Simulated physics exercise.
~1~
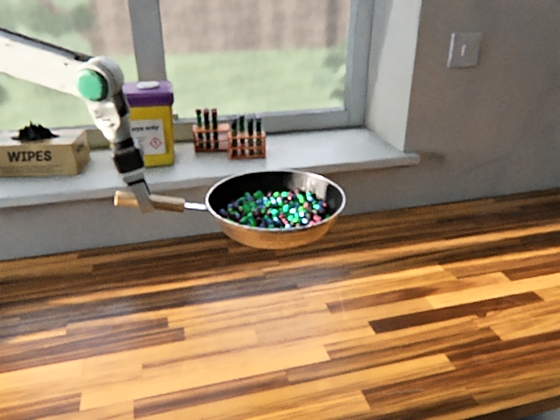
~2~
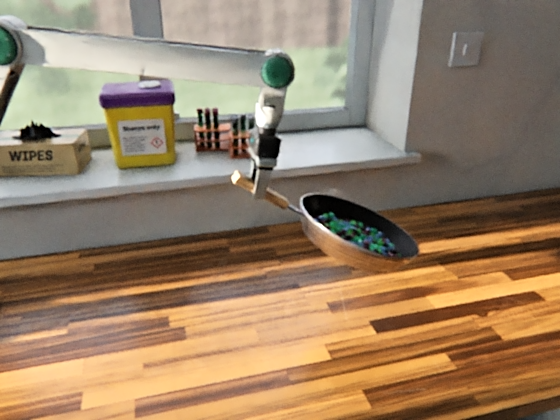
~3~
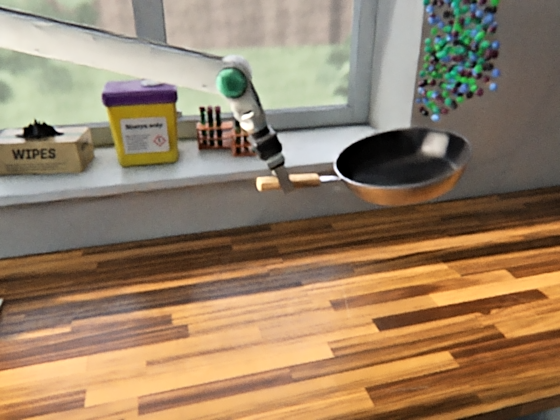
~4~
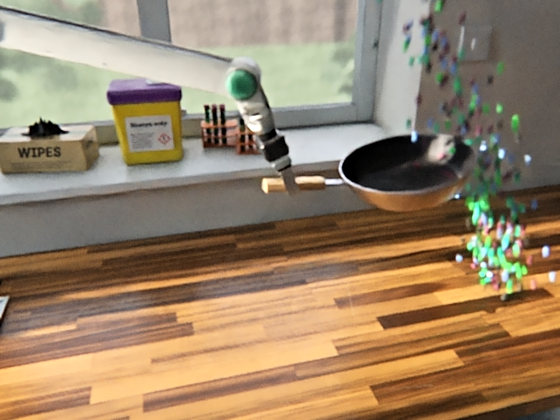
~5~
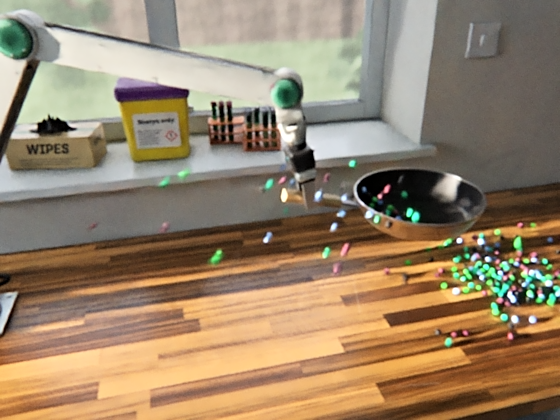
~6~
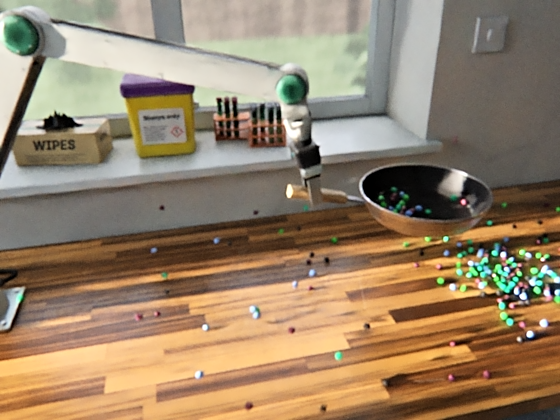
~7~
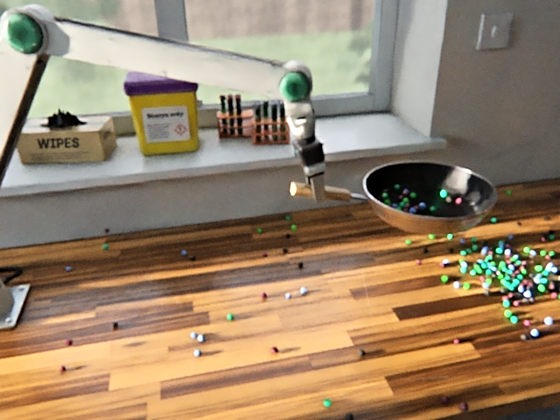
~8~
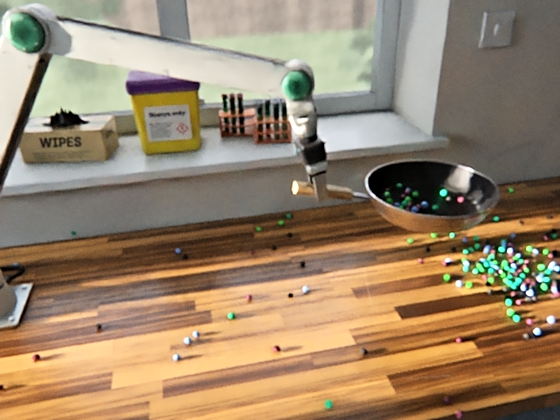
Robot arm tossing colourful round sweets from a frying pan, most scattering across a wooden worktop and a few staying in the pan.
